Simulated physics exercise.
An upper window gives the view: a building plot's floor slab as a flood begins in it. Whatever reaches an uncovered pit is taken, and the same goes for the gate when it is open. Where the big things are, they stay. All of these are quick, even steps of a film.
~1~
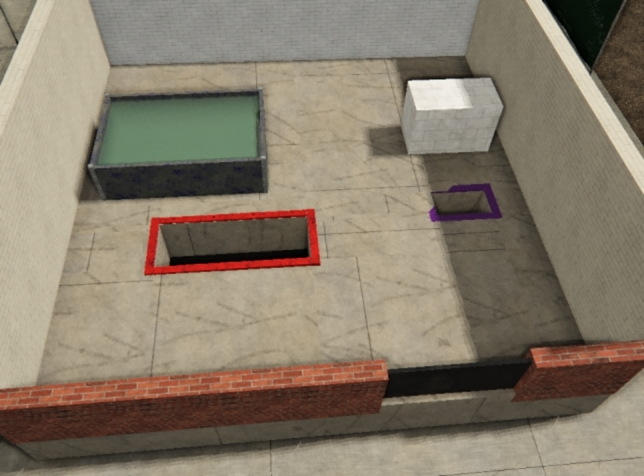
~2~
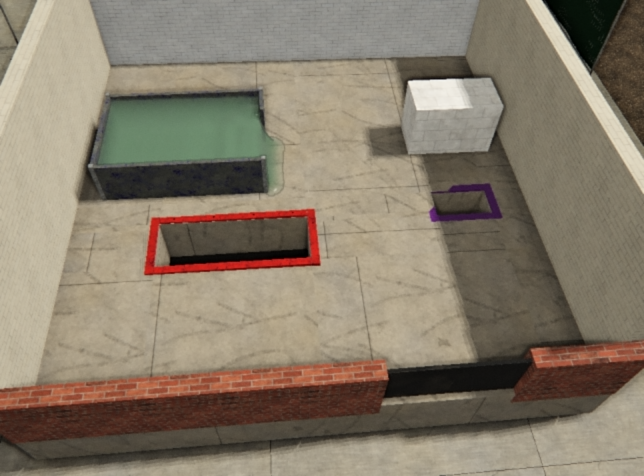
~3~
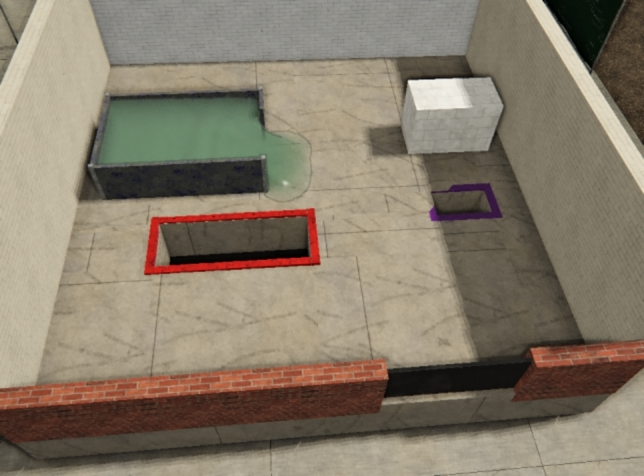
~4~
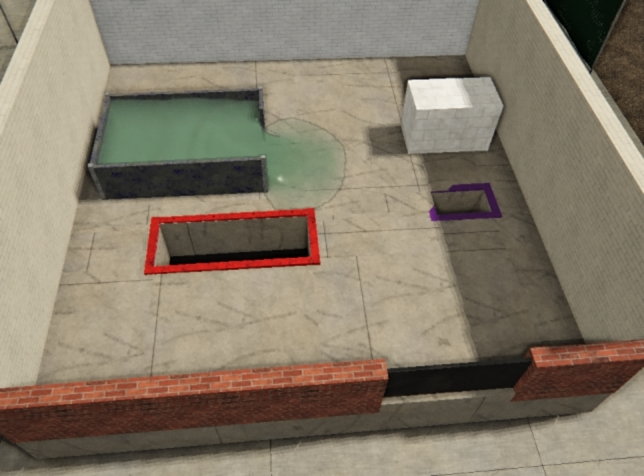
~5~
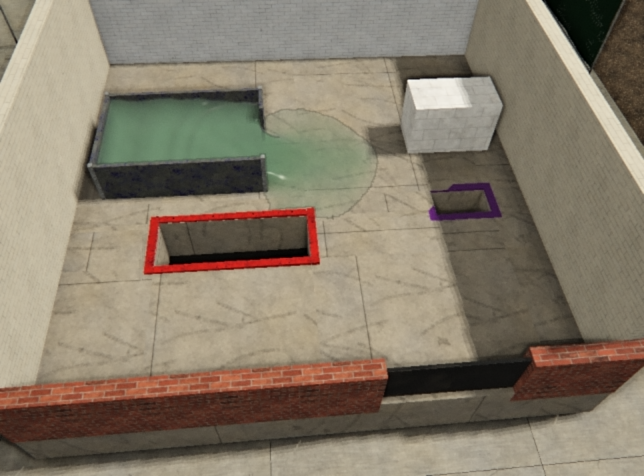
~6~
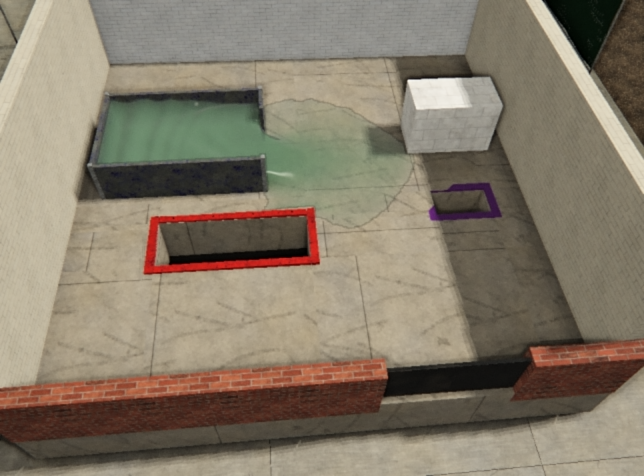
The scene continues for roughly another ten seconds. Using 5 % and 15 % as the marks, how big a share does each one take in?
Shares taken in: Gate - under 5 %; purple pit - over 15 %; red pit - under 5 %.
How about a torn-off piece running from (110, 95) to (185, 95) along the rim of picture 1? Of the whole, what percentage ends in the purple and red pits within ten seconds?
In percent: Purple 6, red 0.
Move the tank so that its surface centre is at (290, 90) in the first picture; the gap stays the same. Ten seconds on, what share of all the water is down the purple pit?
Result, purple pit: 20 percent after ten seconds.
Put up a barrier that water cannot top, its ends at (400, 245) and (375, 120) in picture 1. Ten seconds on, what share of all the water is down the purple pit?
Purple: About 10 %.
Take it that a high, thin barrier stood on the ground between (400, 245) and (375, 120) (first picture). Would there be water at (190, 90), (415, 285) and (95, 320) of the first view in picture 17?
In the order given, the spots are spared, swamped and spared.
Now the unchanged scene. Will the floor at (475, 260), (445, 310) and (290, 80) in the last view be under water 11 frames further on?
One by one: Waterlogged / waterlogged / left dry.
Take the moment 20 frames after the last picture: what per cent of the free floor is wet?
About 45 per cent.
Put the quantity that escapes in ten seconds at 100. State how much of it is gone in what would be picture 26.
Near 40 in a hundred, I reckon.
A moment on, water covers 25 % of the floor; the gate 0 %, the purple pit 1 %, the red pit 0 %.
Next, water covers 40 % of the floor; the gate 0 %, the purple pit 5 %, the red pit 0 %.
Then, water covers 45 % of the floor; the gate 0 %, the purple pit 11 %, the red pit 1 %.
Later, water covers 60 % of the floor; the gate 0 %, the purple pit 19 %, the red pit 1 %.
In the end, water covers 90 % of the floor; the gate 0 %, the purple pit 29 %, the red pit 1 %.
